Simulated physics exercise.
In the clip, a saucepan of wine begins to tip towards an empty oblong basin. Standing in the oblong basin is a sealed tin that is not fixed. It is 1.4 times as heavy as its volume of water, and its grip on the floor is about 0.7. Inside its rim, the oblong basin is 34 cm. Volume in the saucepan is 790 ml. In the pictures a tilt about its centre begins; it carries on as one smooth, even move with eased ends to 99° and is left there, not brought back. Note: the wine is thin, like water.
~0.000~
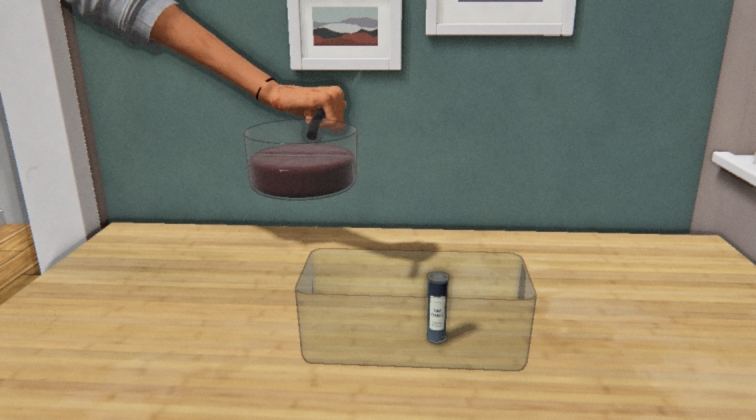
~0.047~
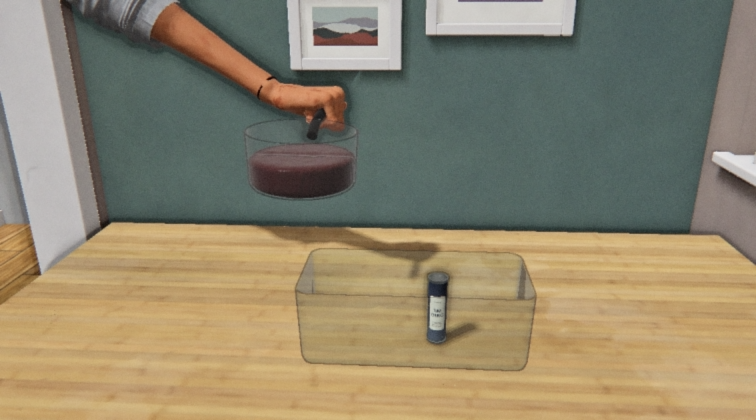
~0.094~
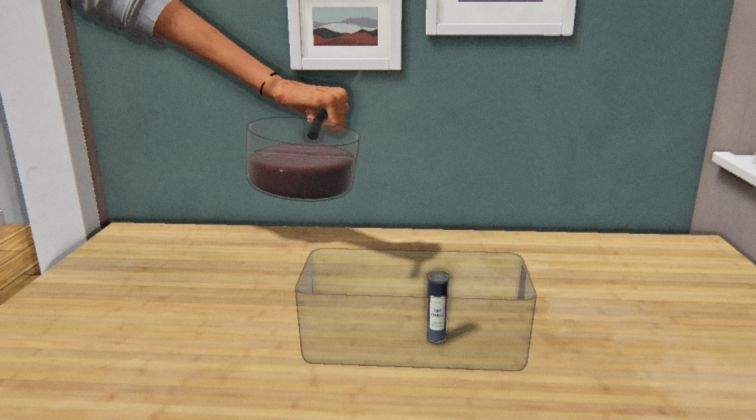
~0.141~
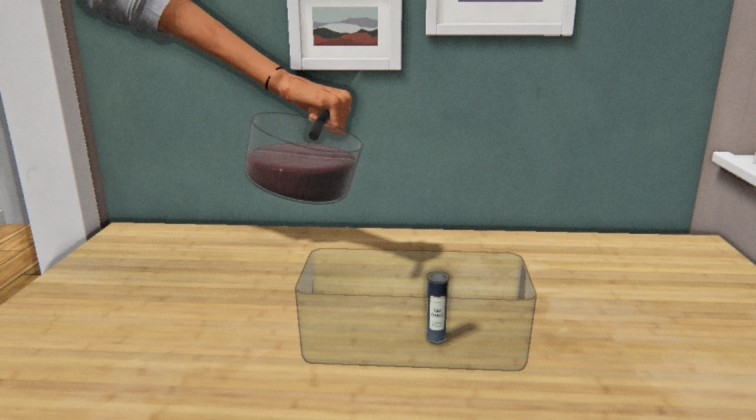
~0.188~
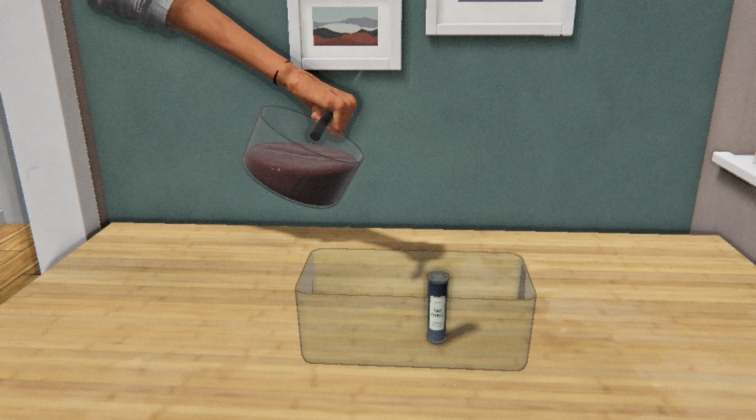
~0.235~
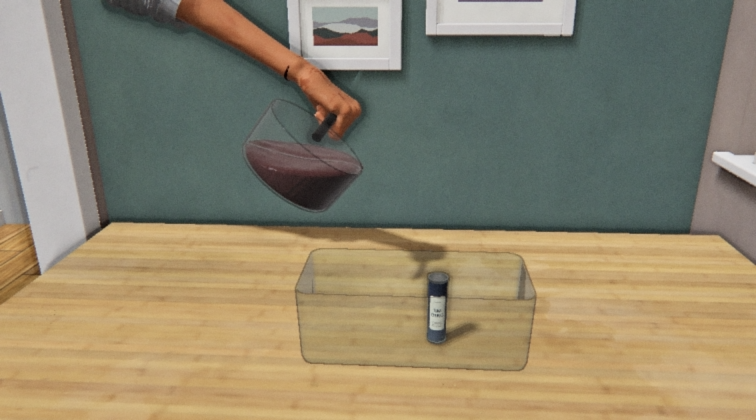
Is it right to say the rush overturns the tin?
I reckon it can hold on.
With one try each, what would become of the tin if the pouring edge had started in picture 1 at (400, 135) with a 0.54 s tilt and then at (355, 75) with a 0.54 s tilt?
In the first try it comes down; in the second it remains standing.
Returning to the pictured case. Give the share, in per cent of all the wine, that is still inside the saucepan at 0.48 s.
Still held: Roughly 30 % of the total.
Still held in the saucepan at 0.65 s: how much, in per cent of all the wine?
10 %.
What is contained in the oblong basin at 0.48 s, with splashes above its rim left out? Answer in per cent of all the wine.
Around 14%.
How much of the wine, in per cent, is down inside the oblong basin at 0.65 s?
80 %, more or less.
After 0.48 s the tilt is 96° and 30 per cent is still to pour; the tin stands where it began.
After 0.65 s the tilt is 99° and 11 per cent is still to pour; the tin stands where it began.
After 0.84 s the tilt is 99° and 3 per cent is still to pour; the tin stands where it began.
After 1.04 s the tilt is 99° and 1 per cent is still to pour; the tin stands where it began.
In the end the tin stands where it began.
